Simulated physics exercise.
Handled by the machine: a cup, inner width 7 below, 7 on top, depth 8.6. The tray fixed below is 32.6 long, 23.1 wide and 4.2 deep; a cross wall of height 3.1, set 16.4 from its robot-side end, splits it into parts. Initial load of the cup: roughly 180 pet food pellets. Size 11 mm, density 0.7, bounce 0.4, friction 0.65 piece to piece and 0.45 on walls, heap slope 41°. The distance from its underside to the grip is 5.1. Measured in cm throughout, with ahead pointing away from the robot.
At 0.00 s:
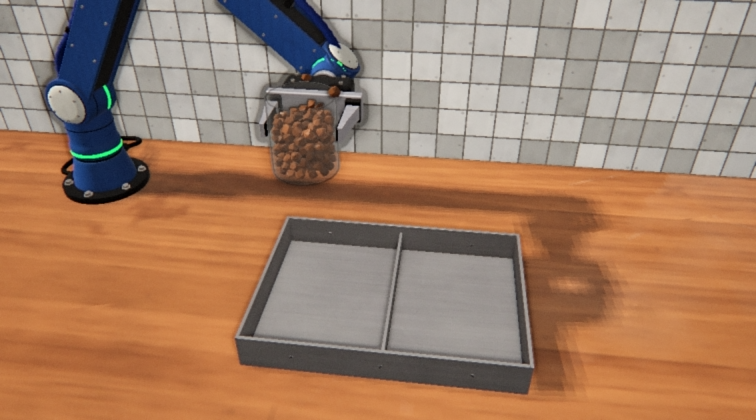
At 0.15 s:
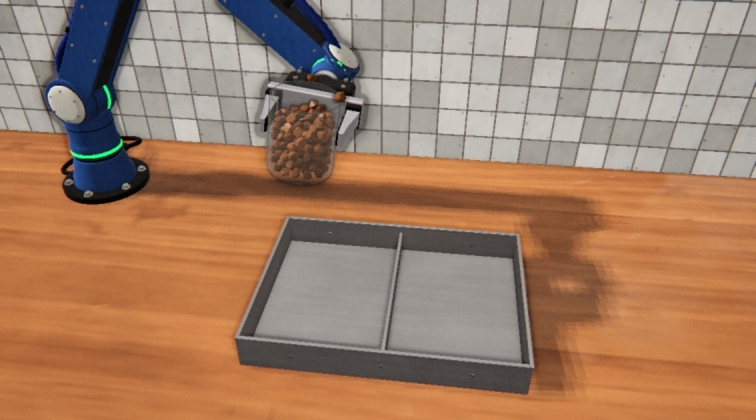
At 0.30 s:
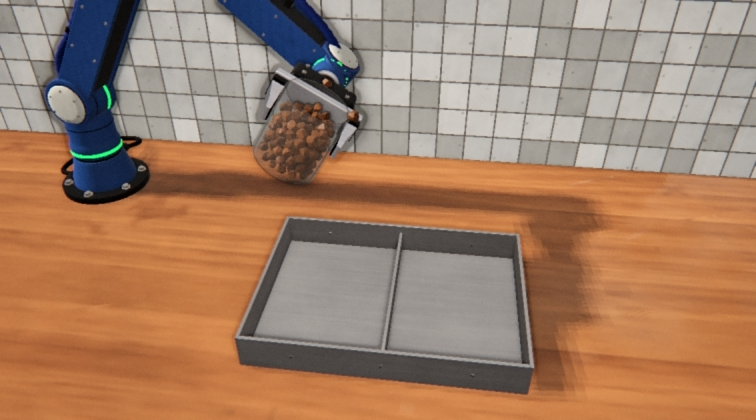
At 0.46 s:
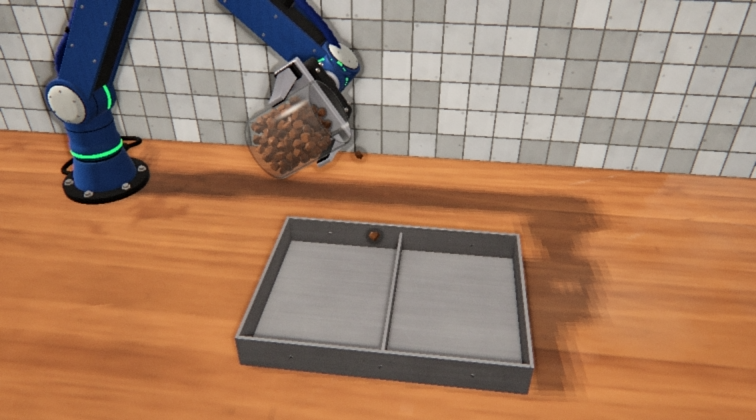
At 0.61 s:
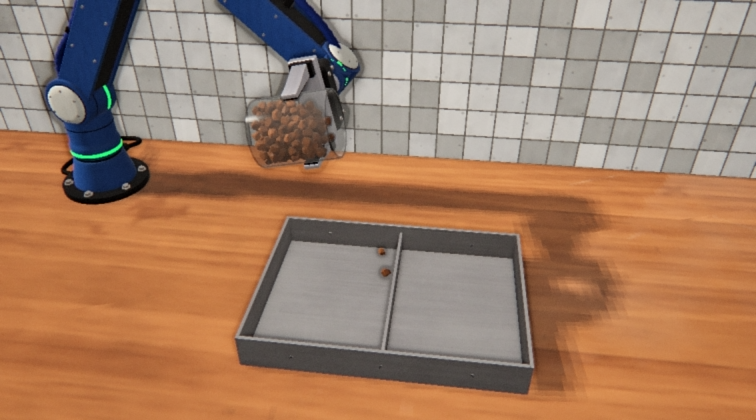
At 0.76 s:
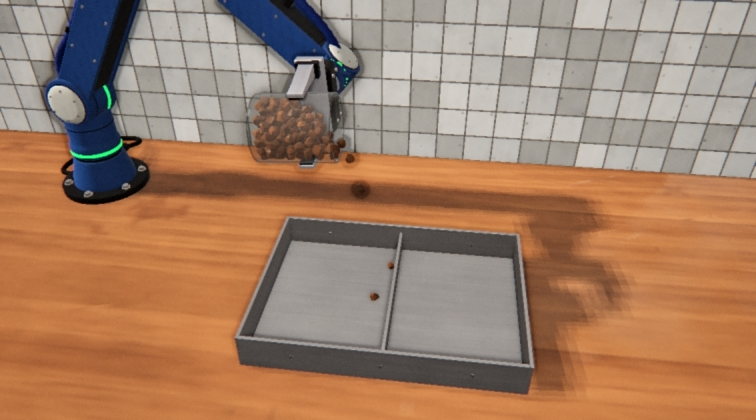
To begin with, a blue robot arm holds a clear cup full of brown pellets upright above a wooden table, behind an empty grey tray split by a divider. The arm tilts the cup rightward until it lies nearly sideways, and a few pellets drop, two landing in the tray's left part.
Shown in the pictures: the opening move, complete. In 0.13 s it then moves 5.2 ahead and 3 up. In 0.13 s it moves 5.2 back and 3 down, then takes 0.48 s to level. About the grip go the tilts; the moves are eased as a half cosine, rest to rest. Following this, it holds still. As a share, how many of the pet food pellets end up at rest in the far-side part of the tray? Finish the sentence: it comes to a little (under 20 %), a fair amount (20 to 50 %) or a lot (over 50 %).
It comes to a lot.
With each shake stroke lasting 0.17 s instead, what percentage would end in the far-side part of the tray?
Estimate: Near 30 per cent.
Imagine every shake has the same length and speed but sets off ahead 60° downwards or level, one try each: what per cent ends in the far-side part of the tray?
Near 5 and 45 percent respectively.
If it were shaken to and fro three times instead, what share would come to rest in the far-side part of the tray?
Then roughly 80 percent.
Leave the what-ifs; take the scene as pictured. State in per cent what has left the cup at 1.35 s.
Around 90 percent at that moment.
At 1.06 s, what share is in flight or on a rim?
87 %.
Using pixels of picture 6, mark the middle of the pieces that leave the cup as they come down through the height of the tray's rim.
Close to pixel (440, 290).
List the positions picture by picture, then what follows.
Cup middle at (304, 135), level; upper third of the load around (306, 124), from x 275 to 335, top at y 75; 183 in the cup, in the first picture.
Cup middle at (303, 135), tilted 8° forward; upper third of the load around (305, 124), from x 275 to 340, top at y 75, in the second picture.
Cup middle at (300, 134), tilted 30° forward; upper third of the load around (298, 124), from x 260 to 355, top at y 85; 182 in the cup, 1 in flight or on a rim, in the third picture.
Cup middle at (298, 131), tilted 56° forward; upper third of the load around (291, 120), from x 255 to 375, top at y 100; 181 in the cup, 2 in flight or on a rim, in the fourth picture.
Cup middle at (296, 129), tilted 78° forward; upper third of the load around (286, 116), from x 255 to 385, top at y 105; 181 in the cup, 2 in the robot-side part, in the fifth picture.
Cup middle at (296, 128), tilted 86° forward; upper third of the load around (281, 117), from x 255 to 390, top at y 100; 179 in the cup, 2 in the robot-side part, 2 in flight or on a rim, in the sixth picture.
By 1.06 s, tilted 85° forward, highest piece 24 above the table; 18 in the cup, 4 in the robot-side part, 1 in the far-side part, 160 in flight or on a rim.
By 1.35 s, tilted 19° forward, highest piece 26 above the table; 137 in the far-side part, 28 in the robot-side part, 16 in the cup, 1 on the table or floor, 1 in flight or on a rim.
By 1.70 s, level, highest piece 23 above the table; 137 in the far-side part, 28 in the robot-side part, 16 in the cup, 2 on the table or floor.
By 2.75 s, level, highest piece 23 above the table; 137 in the far-side part, 28 in the robot-side part, 16 in the cup, 2 on the table or floor.
Final count, 137 in the far-side part, 28 in the robot-side part, 16 in the cup, 2 on the table or floor. That is 75 % in the far-side part of the tray.
